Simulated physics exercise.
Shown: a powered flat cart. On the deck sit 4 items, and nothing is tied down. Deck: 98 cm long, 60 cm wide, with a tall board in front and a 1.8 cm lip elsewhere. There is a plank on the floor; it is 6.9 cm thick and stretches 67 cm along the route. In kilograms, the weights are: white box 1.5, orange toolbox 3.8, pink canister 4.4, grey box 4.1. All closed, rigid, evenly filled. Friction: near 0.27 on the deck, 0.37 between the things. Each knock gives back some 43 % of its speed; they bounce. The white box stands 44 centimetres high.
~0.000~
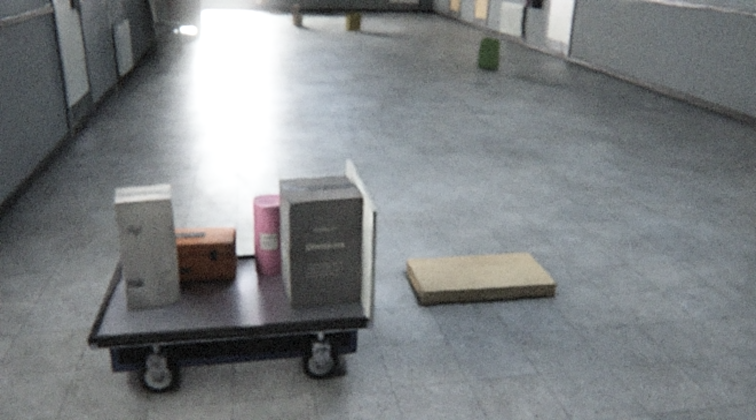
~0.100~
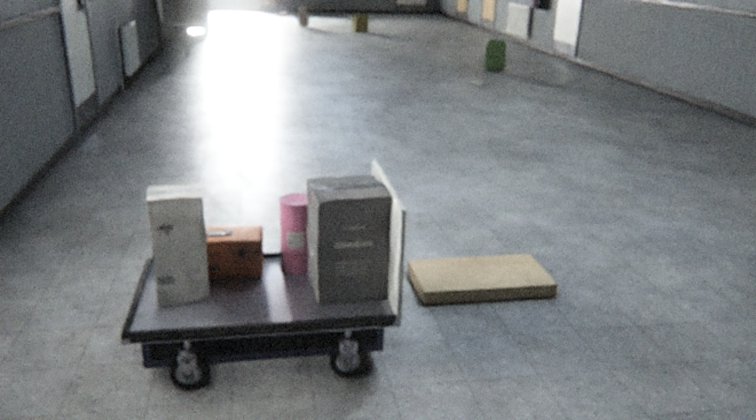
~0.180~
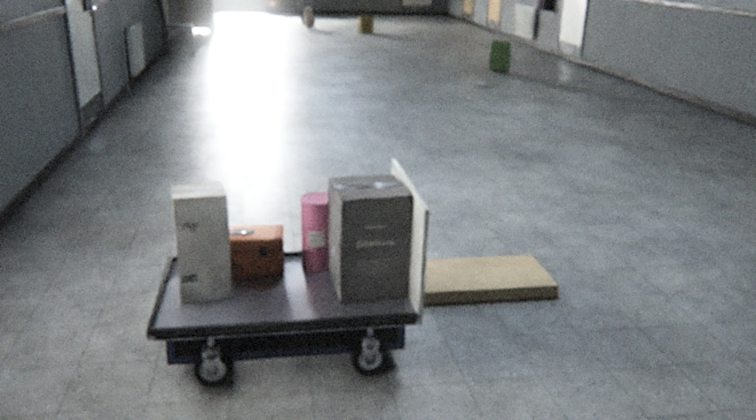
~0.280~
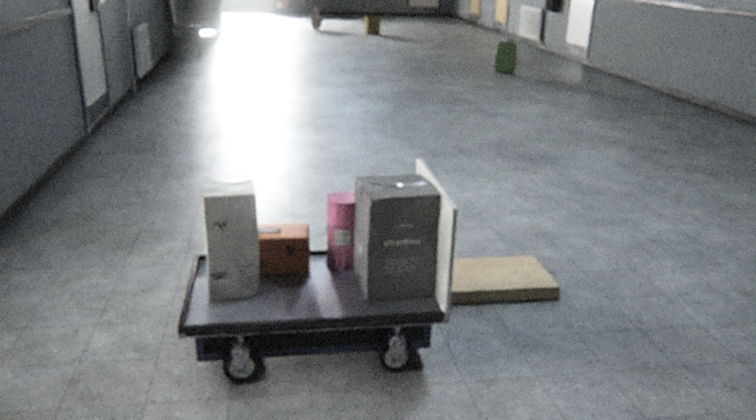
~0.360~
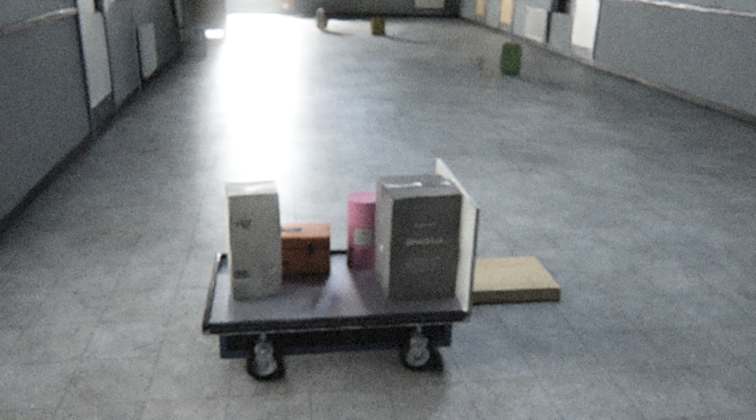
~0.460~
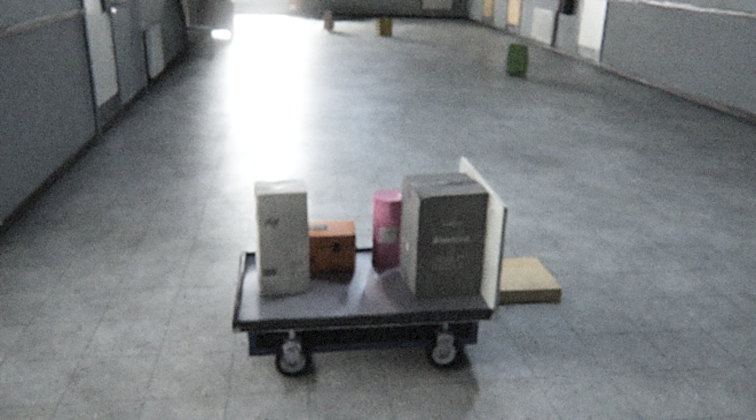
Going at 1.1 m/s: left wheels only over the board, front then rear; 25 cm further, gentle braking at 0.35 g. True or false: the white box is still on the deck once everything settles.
False.
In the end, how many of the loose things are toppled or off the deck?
It comes to 2.
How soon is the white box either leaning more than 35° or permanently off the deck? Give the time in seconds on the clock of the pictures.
Answer: Near 1.4 s.
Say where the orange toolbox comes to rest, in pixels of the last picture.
Around (701, 247).
After 1.16 s, 128 cm covered; white box leaning 15° near (477, 221); pink canister on its side; orange toolbox leaning 14°.
After 1.66 s, 183 cm covered; white box now off the deck; pink canister on its side; grey box slid 14 cm.
By the end (2.6 s), off the deck, white box; tipped over on the deck, pink canister; not toppled but over 10 cm from the start, orange toolbox and grey box.
